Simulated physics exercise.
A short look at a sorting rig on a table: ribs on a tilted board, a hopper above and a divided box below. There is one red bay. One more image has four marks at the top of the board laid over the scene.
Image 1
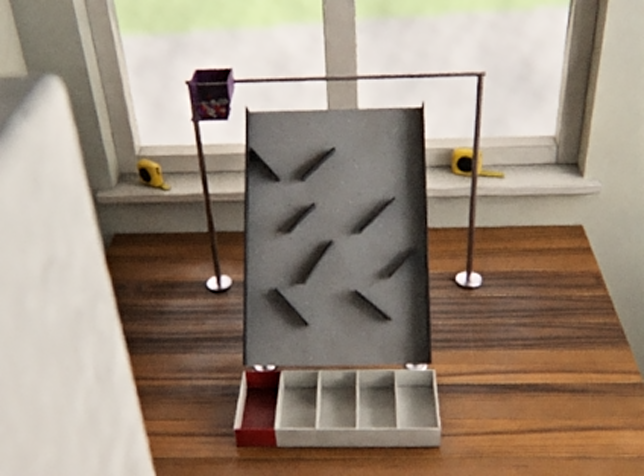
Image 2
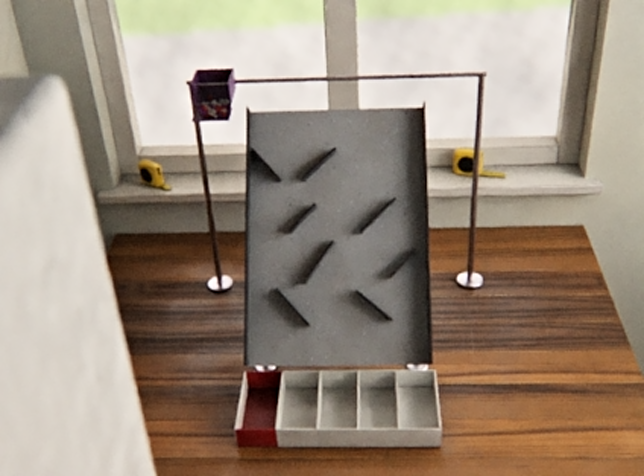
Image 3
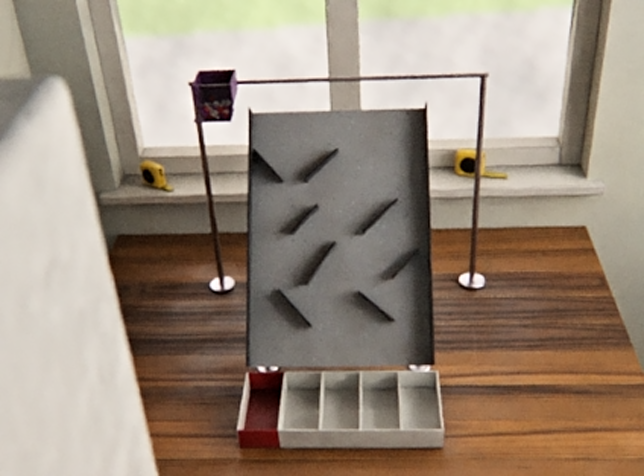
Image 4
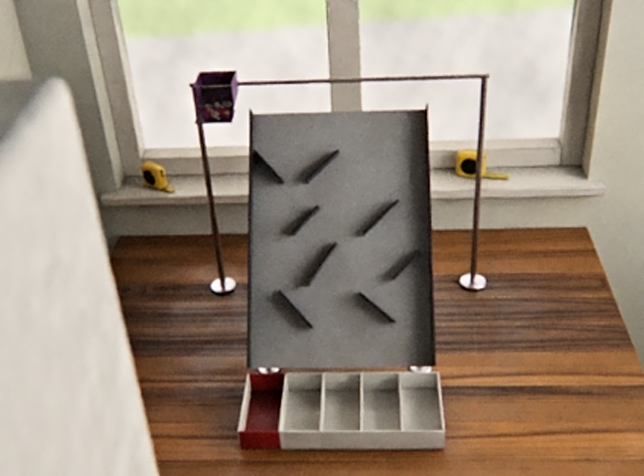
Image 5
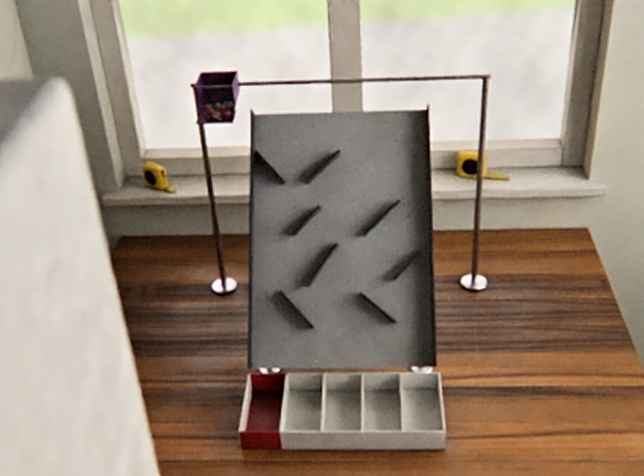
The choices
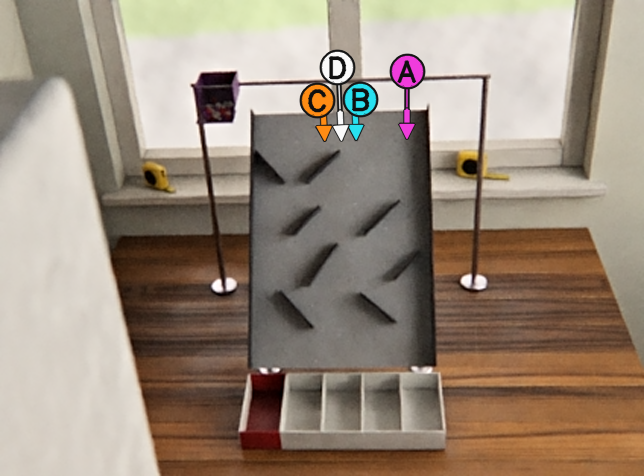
A grey tilted board with slanted ribs stood on a wooden table above a divided box with one red bay, while a small dark hopper sat at the upper left, and nothing visibly moved.
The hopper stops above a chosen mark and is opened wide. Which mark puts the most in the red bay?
C works best here.
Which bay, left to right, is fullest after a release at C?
The first from the left.
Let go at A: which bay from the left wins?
The fifth from the left.
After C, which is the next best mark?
That would be D.
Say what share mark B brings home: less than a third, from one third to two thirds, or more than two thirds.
Mark B gives less than a third.
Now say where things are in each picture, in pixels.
Hopper at (212, 110), jelly beans, door shut, in the first picture.
Ribs (251, 148) to (279, 179), (303, 178) to (335, 147), (289, 231) to (315, 204), in the second picture.
Ribs (363, 232) to (398, 199), (306, 284) to (335, 241), (392, 277) to (419, 250), in the third picture.
Ribs (279, 290) to (312, 327), (359, 292) to (395, 322), in the fourth picture.
Red bay at (261, 439), number 1 of 5 from the left, in the fifth picture.
On the marked copy, mark A meets the board at (406, 133); mark B meets the board at (356, 134); mark C meets the board at (324, 135); mark D meets the board at (341, 135).
With A, none in the red bay, most in other bays, a small part held on the board.
With B, a small part in the red bay, nearly all in other bays.
With C, most in the red bay, a small part in other bays, a small part held on the board, a stray few outside the box.
With D, about half in the red bay, about half in other bays, a stray few held on the board.
